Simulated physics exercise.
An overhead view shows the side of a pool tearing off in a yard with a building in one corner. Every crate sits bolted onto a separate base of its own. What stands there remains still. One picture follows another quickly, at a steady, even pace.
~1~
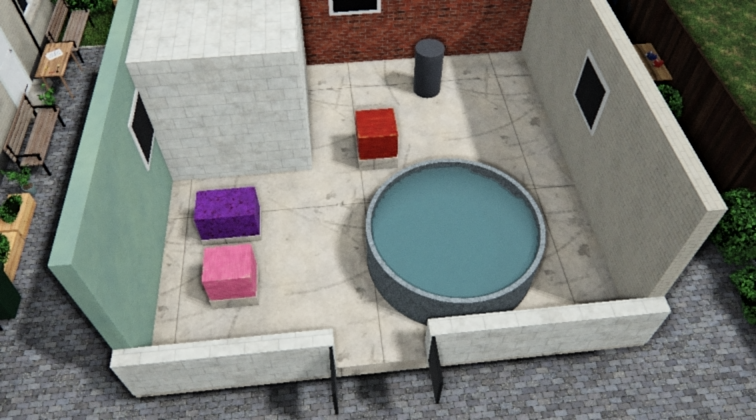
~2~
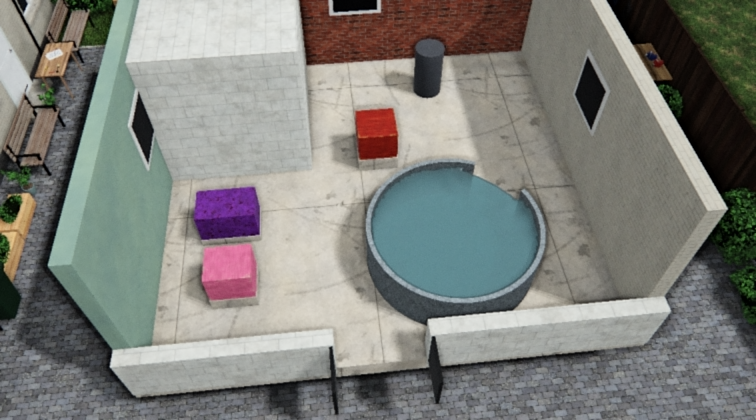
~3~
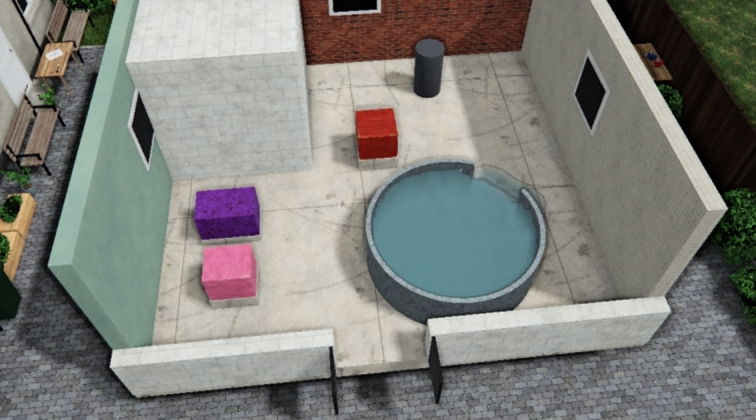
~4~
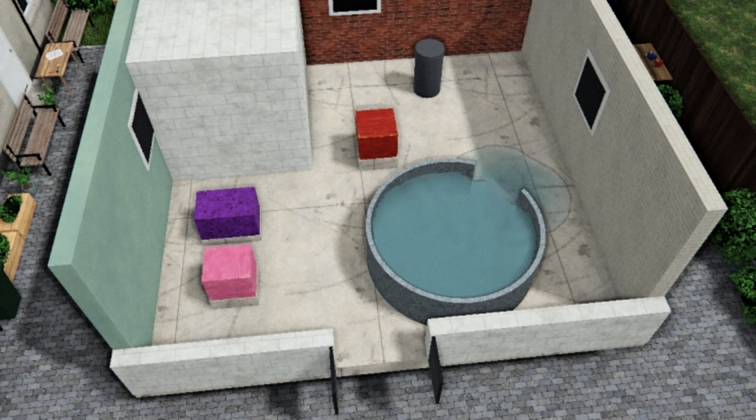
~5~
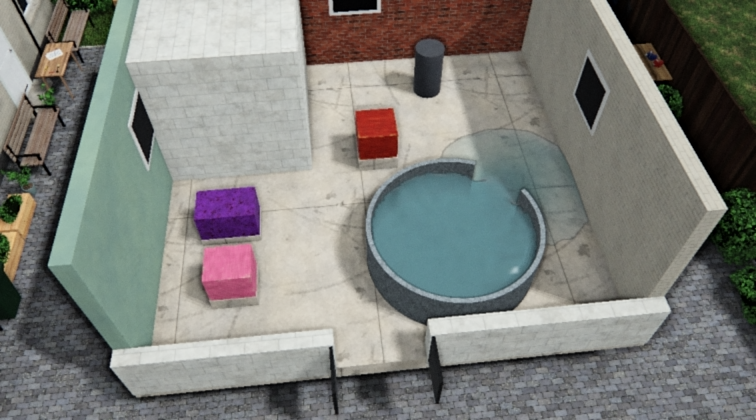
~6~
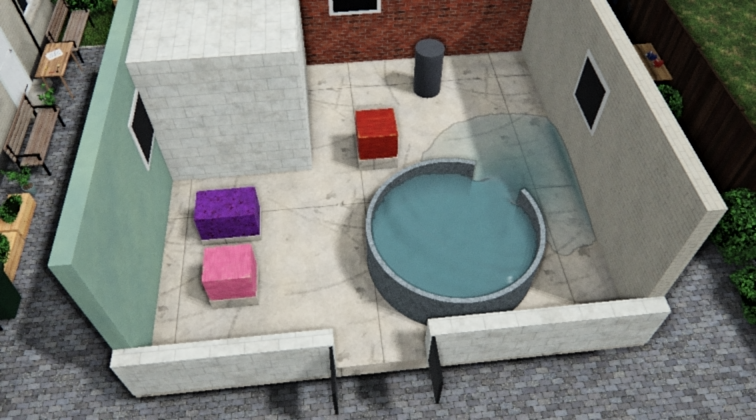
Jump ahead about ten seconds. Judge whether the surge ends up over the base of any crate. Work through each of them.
In order: Purple crate: Kept safe; red crate: Kept safe; pink crate: Kept safe.
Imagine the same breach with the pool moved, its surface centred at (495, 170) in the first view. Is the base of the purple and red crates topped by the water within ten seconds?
The purple crate is not reached, and the red crate is not reached.
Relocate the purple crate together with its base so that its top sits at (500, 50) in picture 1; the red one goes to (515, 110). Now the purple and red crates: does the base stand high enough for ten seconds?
I'd bet the purple one is inundated and the red one is inundated.
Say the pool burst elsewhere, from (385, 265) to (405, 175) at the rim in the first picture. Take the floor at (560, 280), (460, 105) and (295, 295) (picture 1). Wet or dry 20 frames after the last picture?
Taking them in turn, I get left untouched, then left untouched, then sodden.
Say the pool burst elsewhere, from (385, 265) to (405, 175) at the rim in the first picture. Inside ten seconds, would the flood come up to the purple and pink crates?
Note: Purple one is overtopped; pink one is overtopped.
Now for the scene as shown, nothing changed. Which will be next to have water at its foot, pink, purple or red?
The red-painted one it is.
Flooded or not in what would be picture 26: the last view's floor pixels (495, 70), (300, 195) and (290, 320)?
In that order: Under water, no water, dry.
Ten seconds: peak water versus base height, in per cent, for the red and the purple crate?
In turn 70 and 60 per cent.
A moment on, water covers 25 % of the floor; the purple crate not reached, the red crate water round its plinth, the pink crate not reached.
Next, water covers 35 % of the floor; the purple crate not reached, the red crate water round its plinth, the pink crate not reached.
Then, water covers 50 % of the floor; the purple crate not reached, the red crate water round its plinth, the pink crate not reached.
Later, water covers 80 % of the floor; the purple crate not reached, the red crate water round its plinth, the pink crate not reached.
In the end, water covers 95 % of the floor; the purple crate stayed above the water, the red crate stayed above the water, the pink crate stayed above the water.
